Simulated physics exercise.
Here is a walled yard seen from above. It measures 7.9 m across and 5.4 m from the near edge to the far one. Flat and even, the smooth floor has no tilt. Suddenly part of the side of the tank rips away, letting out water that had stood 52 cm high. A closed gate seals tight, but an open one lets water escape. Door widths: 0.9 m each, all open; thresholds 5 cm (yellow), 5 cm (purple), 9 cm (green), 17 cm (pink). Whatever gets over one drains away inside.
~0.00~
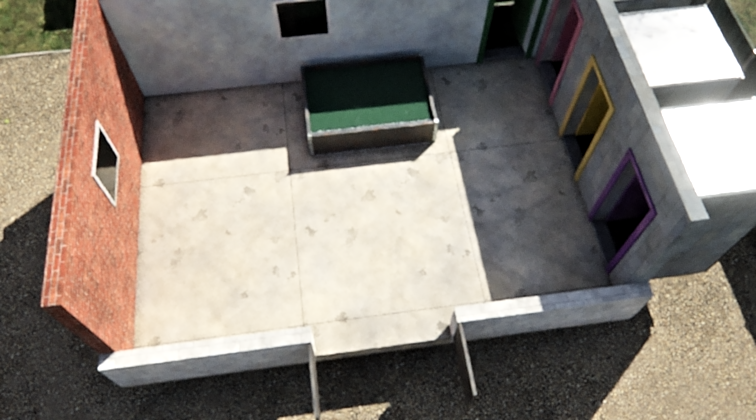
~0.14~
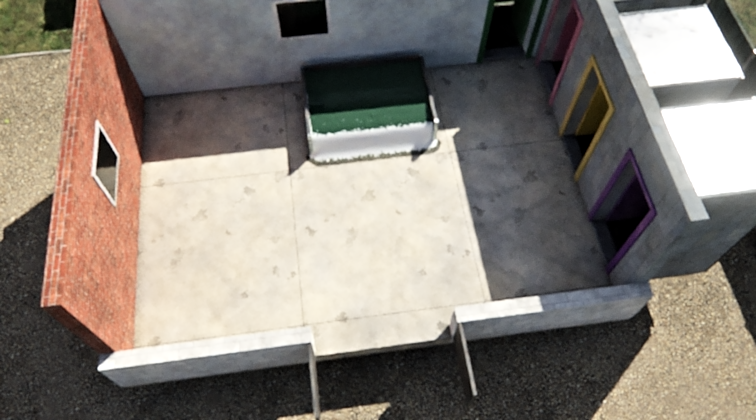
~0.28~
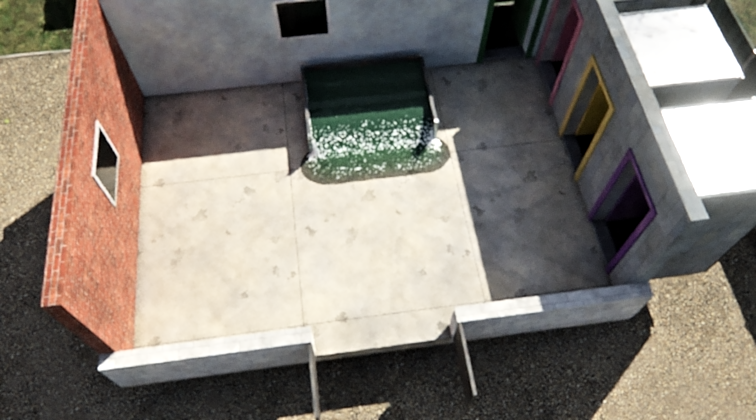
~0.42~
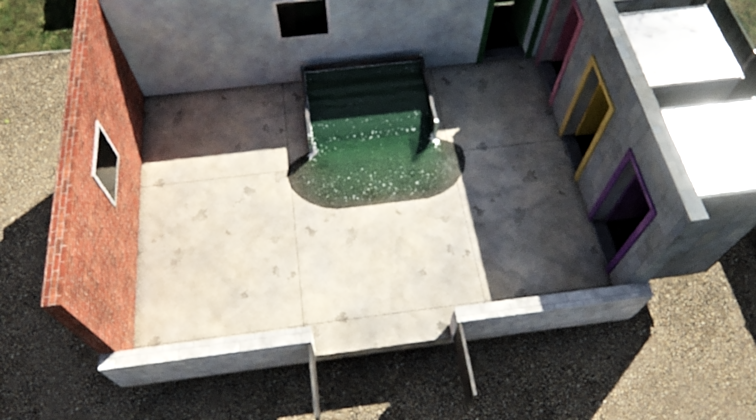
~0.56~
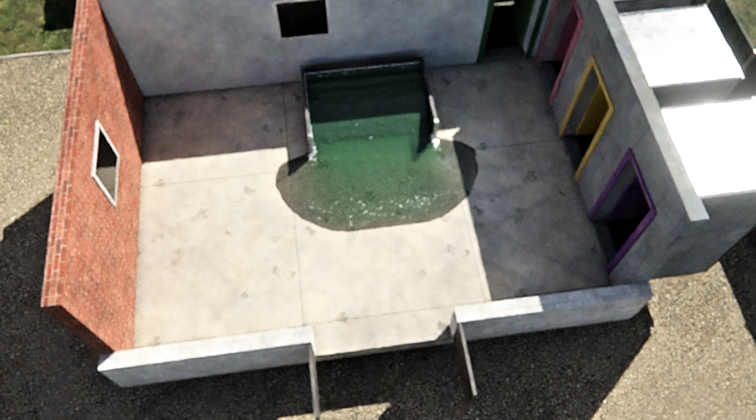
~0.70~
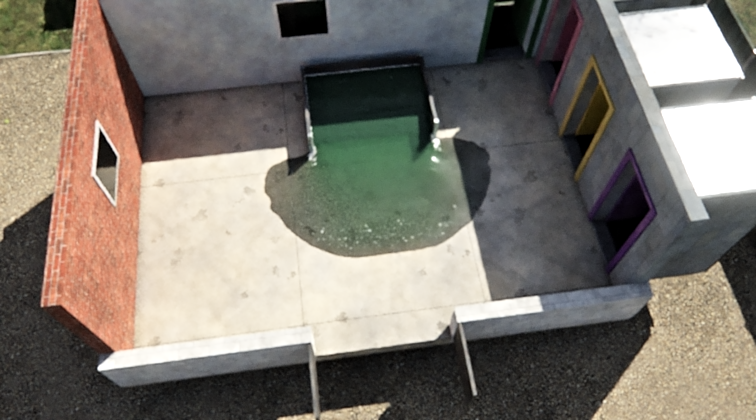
To begin with, green water sits still in a tank against the back wall of a roofless walled yard. Then the tank's front side gives way and water pours out, foaming white. It spreads across the pale floor toward the near wall in a widening, rounded, dark-edged pool.
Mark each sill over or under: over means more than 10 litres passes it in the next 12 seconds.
Yellow door - under; purple door - over; green door - under; pink door - under.
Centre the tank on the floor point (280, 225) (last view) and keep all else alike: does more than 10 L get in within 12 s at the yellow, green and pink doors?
Lab note: Vs limit, yellow door limit held; green door limit held; pink door limit held.
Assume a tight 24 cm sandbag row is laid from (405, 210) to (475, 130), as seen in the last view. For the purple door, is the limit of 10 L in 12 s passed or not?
Then, at purple, the limit is respected.
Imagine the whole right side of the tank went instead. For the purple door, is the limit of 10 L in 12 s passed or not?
Then: Purple beyond it.
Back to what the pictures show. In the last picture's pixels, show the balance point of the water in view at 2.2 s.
The water's centre sits at about (386, 199).
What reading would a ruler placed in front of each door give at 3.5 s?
Centimetres: Yellow 0 / purple 10 / green 0 / pink 0.
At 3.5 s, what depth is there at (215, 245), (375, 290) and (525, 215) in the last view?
Reading - approx. 1 / 4 / 2 cm.
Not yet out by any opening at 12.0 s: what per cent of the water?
Around 56 percent of the water.
After 1.4 s water covers 40 % of the floor and is deepest (18 cm) near (338, 159); yellow door not reached, purple door not reached, green door not reached, pink door not reached.
After 2.2 s water covers 50 % of the floor and is deepest (21 cm) near (460, 321); yellow door not reached, purple door not reached, green door not reached, pink door not reached.
After 3.5 s water covers 50 % of the floor and is deepest (21 cm) near (609, 301); yellow door not reached, purple door 10 cm at the sill, 2 L in, green door not reached, pink door not reached.
After 7.0 s water covers 80 % of the floor and is deepest (6 cm) near (471, 320); yellow door 3 cm at the sill, 0 L in, purple door 6 cm at the sill, 38 L in, green door 5 cm at the sill, 0 L in, pink door 2 cm at the sill, 0 L in.
After 12.0 s water covers 95 % of the floor and is deepest (5 cm) near (283, 89); yellow door 2 cm at the sill, 0 L in, purple door 2 cm at the sill, 39 L in, green door 4 cm at the sill, 0 L in, pink door 4 cm at the sill, 0 L in.
